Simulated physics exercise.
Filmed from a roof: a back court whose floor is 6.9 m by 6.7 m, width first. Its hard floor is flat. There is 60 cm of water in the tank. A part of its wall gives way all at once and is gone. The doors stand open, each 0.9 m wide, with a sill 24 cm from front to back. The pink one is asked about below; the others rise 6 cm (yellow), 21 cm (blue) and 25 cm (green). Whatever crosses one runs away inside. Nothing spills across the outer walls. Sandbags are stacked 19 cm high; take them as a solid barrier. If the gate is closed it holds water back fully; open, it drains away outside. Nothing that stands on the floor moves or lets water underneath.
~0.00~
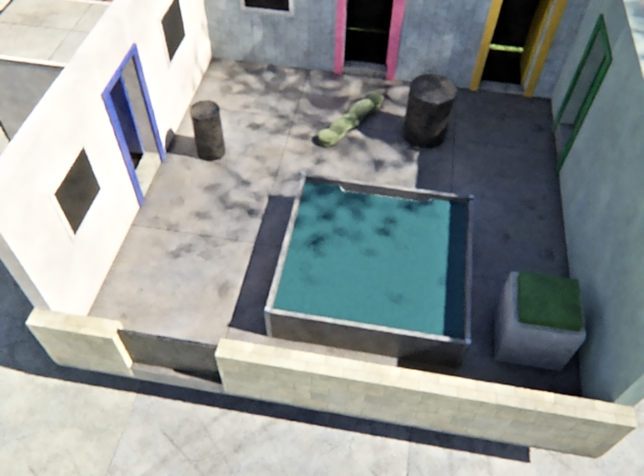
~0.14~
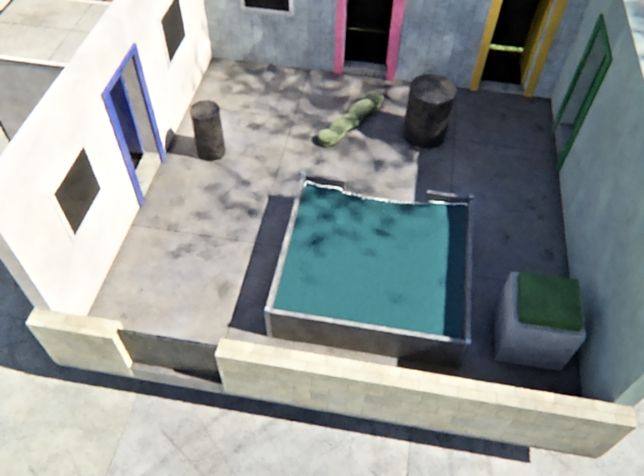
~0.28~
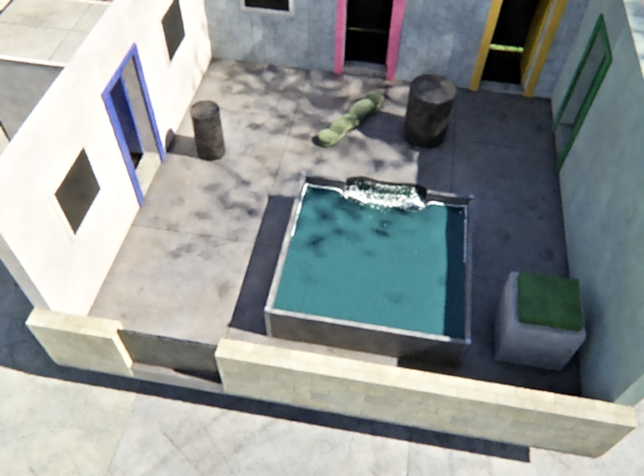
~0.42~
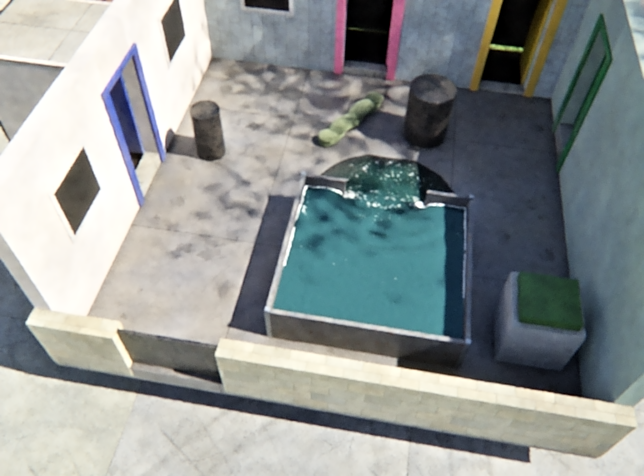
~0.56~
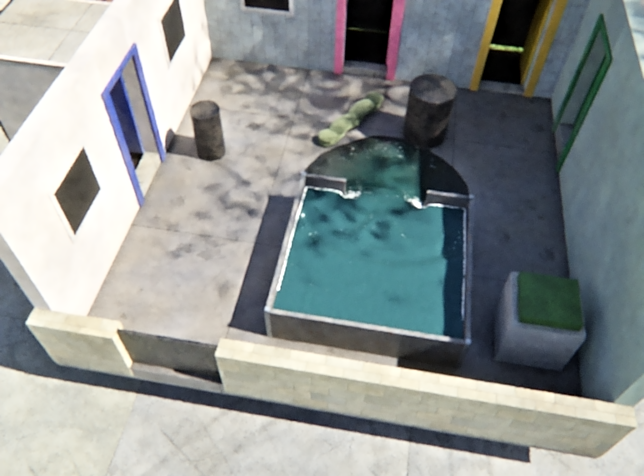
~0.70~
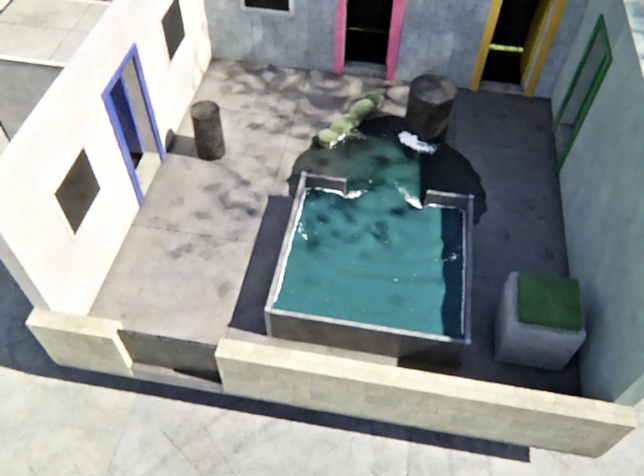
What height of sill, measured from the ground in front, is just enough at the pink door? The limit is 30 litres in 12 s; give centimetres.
At least 10 cm or so.
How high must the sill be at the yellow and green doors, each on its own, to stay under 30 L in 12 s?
About 18 cm at yellow and 16 cm at green.
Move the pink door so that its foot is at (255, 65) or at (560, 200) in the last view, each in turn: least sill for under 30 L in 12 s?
About 7.0 and 8.5 cm.
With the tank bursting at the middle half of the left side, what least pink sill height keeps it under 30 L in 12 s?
Then roughly 8.5 cm.
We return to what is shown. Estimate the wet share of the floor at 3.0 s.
Some 50 per cent of it.
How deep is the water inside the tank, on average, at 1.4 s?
About 45 cm.
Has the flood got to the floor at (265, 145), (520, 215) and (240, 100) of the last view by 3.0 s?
In that order: Flooded, not reached, flooded.
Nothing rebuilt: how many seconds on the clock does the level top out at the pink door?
At about 2.2 s.
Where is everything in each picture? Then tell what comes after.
The first frame shows still water, 60 cm deep, in the tank at (377, 253); the pink door at (368, 32) is dry.
In the second frame, water pours out on the far side and has run 0.2 m, to a hidden place; about 5 cm deep outside, 60 cm at the back.
In the third frame, water pours out on the far side and has run 0.7 m, to (357, 180); about 10 cm deep outside, 60 cm at the back.
In the fourth frame, the gap is on the far side, the front 1.3 m out at (364, 159); the back of the tank holds 60 cm.
In the fifth frame, water pours out on the far side and has run 1.8 m, to (378, 139); about 6 cm deep outside, 60 cm at the back.
In the sixth frame, water pours out on the far side and has run 2.4 m, to (388, 119); about 6 cm deep outside, 60 cm at the back; the pink door at (368, 32), 3.7 m from the gap, is still 1.4 m from the nearest water.
After 1.4 s water covers 20 % of the floor, deepest (39 cm) near (413, 151); 7 cm at the pink door, 0 litres in over its 15 cm sill.
After 3.0 s water covers 50 % of the floor, deepest (34 cm) near (541, 110); 12 cm at the pink door, 2 litres in over its 15 cm sill.
After 12.0 s water covers 95 % of the floor, deepest (16 cm) near (582, 428); 9 cm at the pink door, 4 litres in over its 15 cm sill.
At the pink door as built, the water arrived by 1.4 s and peaked near 14 cm at 2.2 s.
Run again over the same 12 s with other heights there, 41 litres in over 9 cm, 12 litres over 12.5 cm. The limit of 30 litres is kept from about 10 cm up.
